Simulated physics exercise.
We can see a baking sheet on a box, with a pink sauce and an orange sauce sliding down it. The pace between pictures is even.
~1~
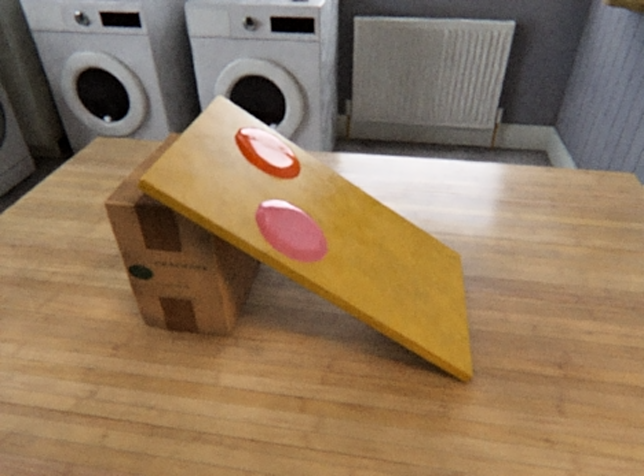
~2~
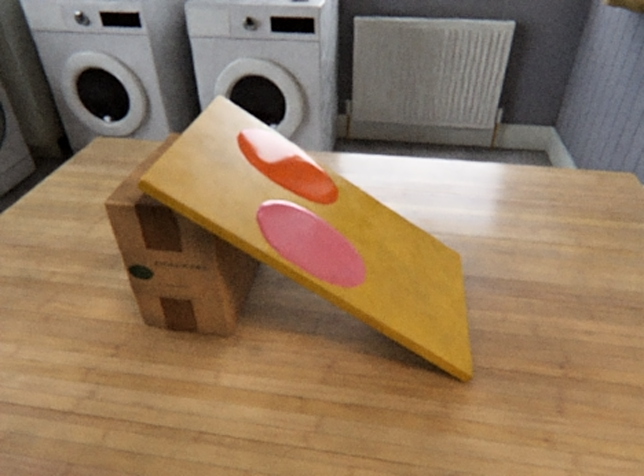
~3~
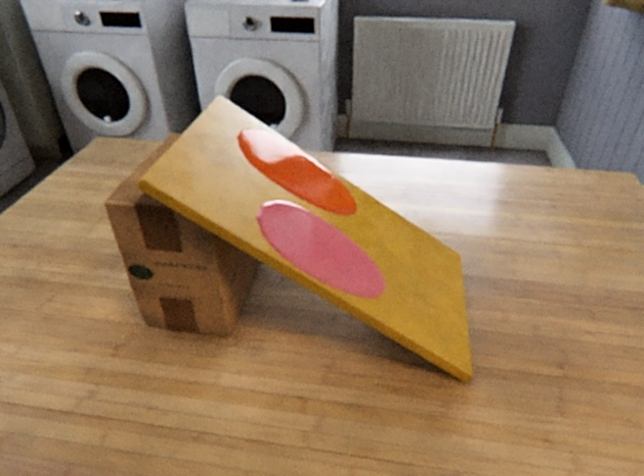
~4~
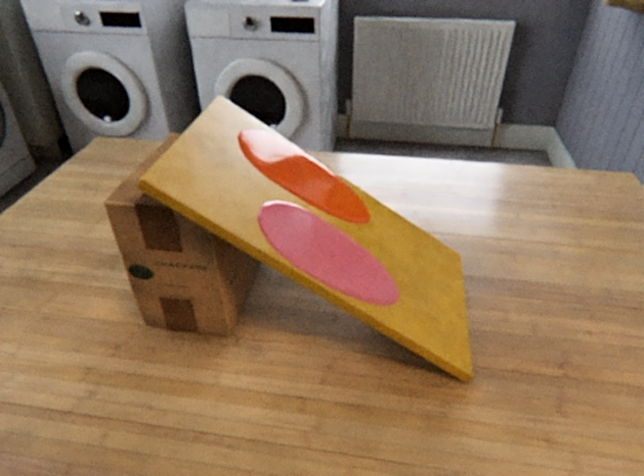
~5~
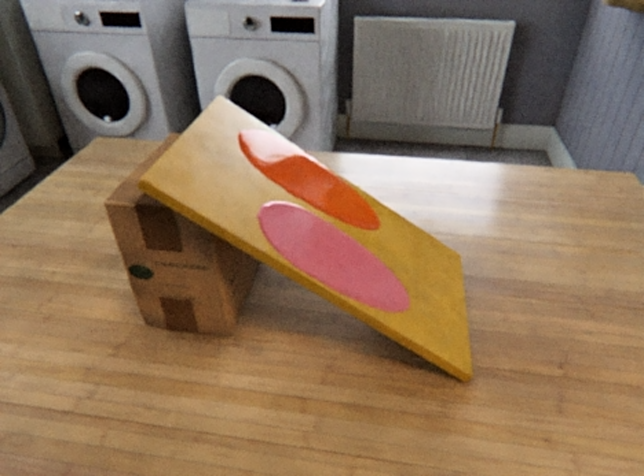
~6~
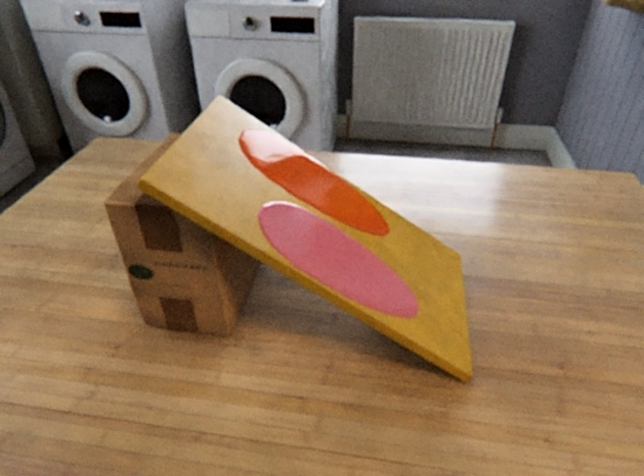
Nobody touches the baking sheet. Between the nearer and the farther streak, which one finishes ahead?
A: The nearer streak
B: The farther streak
The nearer streak (A).
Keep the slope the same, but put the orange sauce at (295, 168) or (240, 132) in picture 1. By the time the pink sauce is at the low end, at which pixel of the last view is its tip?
Tip, last view - start 1: (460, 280), start 2: (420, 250).
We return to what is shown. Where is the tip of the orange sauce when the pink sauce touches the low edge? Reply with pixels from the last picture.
Around (435, 259).
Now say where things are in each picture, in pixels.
The first frame shows tip of the pink sauce half way down; tip of the orange sauce (293, 166) a quarter of the way down.
The second frame shows tip of the pink sauce (358, 269) half way down; tip of the orange sauce half way down.
The third frame shows tip of the pink sauce three quarters of the way down; tip of the orange sauce (351, 204) half way down.
The fourth frame shows tip of the pink sauce (392, 290) three quarters of the way down; tip of the orange sauce half way down.
The fifth frame shows tip of the pink sauce three quarters of the way down; tip of the orange sauce (375, 220) three quarters of the way down.
The sixth frame shows tip of the pink sauce (412, 302) three quarters of the way down; tip of the orange sauce three quarters of the way down.
Next, the pink sauce is close to the edge; the orange sauce is three quarters of the way down.
Finally, the pink sauce is at the low edge; the orange sauce is close to the edge.
